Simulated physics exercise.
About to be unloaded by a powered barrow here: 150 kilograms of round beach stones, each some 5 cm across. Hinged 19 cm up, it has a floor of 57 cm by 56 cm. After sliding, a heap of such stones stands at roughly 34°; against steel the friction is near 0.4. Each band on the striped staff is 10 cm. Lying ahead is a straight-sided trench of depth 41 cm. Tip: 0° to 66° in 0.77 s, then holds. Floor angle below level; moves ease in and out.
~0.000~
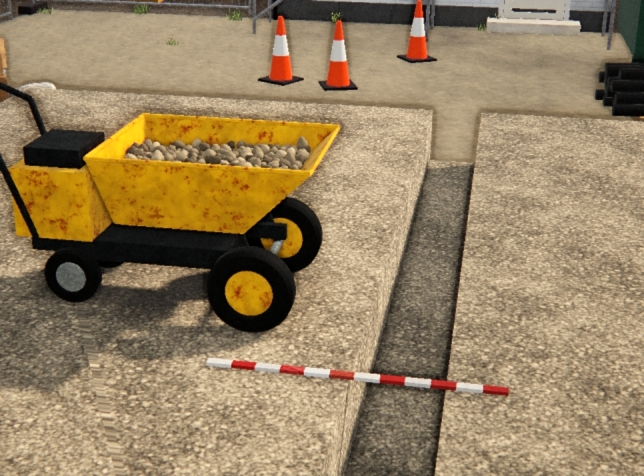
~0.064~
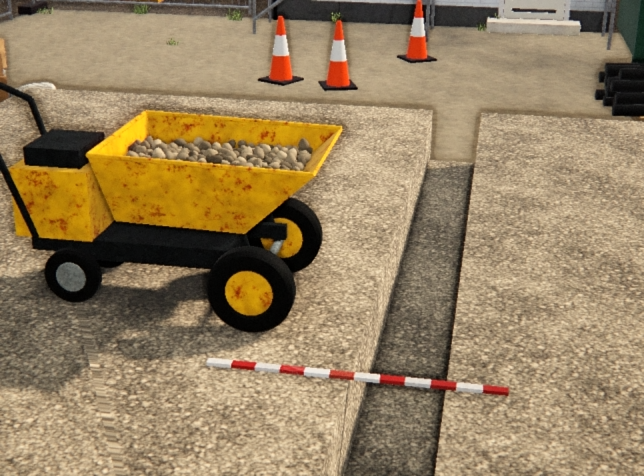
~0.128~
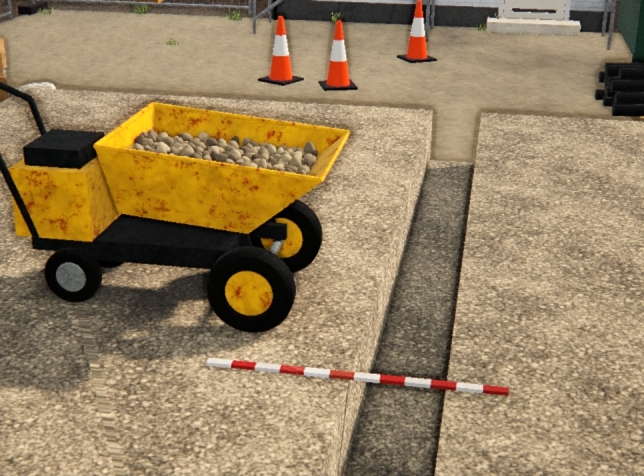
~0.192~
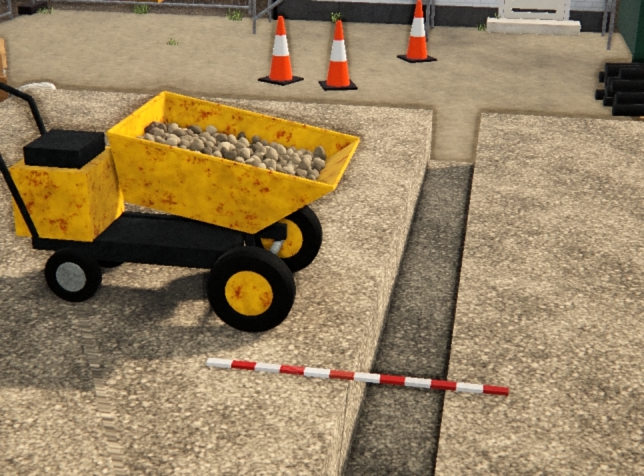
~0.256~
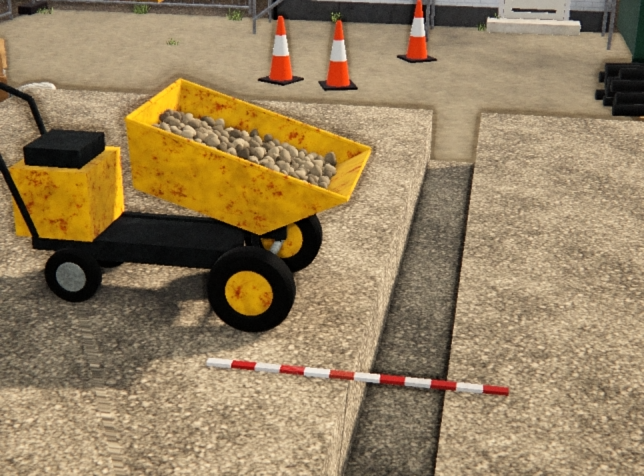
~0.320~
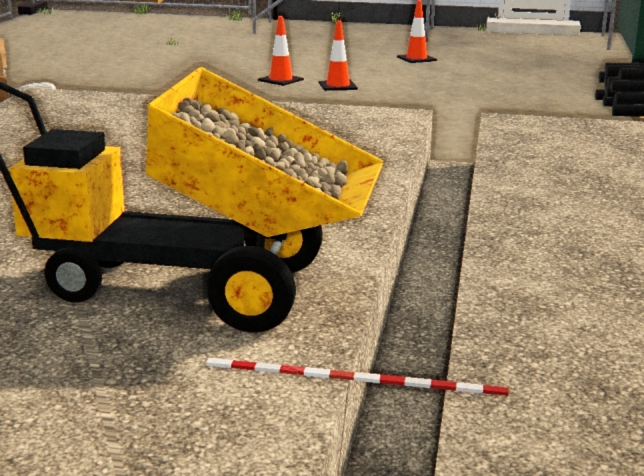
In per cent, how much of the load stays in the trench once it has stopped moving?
I would say about 56 per cent.
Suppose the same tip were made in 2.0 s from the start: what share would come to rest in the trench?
Expected share: Around 75%.
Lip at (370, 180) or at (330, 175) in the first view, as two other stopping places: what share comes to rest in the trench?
Roughly 10 percent for the first, and 35 percent for the second.
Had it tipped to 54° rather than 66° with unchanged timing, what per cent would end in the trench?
Then roughly 60 percent.
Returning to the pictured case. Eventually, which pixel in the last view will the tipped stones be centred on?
Roughly at pixel (446, 371).
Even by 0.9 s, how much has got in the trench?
25 per cent, give or take.
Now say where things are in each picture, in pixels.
Lip at (311, 174), floor tilted 0°, highest stones at (232, 152), in the first frame.
The tray is at 1°, its lip at (314, 175); the top of the load is at (176, 149); the stones move at 0.3 m/s on average, in the second frame.
Lip at (322, 180), floor tilted 5°, highest stones at (164, 140); the stones move at 0.6 m/s on average, in the third frame.
The tray is at 10°, its lip at (333, 188); the top of the load is at (167, 131); the stones move at 0.8 m/s on average, in the fourth frame.
The tray is at 17°, its lip at (347, 200); the top of the load is at (178, 119); the stones move at 1.0 m/s on average, in the fifth frame.
The tray is at 25°, its lip at (361, 215); the top of the load is at (194, 108); the stones move at 1.1 m/s on average, in the sixth frame.
After 0.6 s the floor is at 56°; 100 % in the tray; the foremost stones are at (383, 249).
After 0.9 s the floor is at 66°; 72 % in the tray, 23 % in the trench, 5 % past the trench; the foremost stones are at (478, 318).
After 1.2 s the floor is at 66°; 17 % in the tray, 41 % in the trench, 42 % past the trench; the foremost stones are at (643, 336).
After 3.2 s the floor is at 66°; 0 % in the tray, 56 % in the trench, 44 % past the trench; the foremost stones are past the picture's edge.
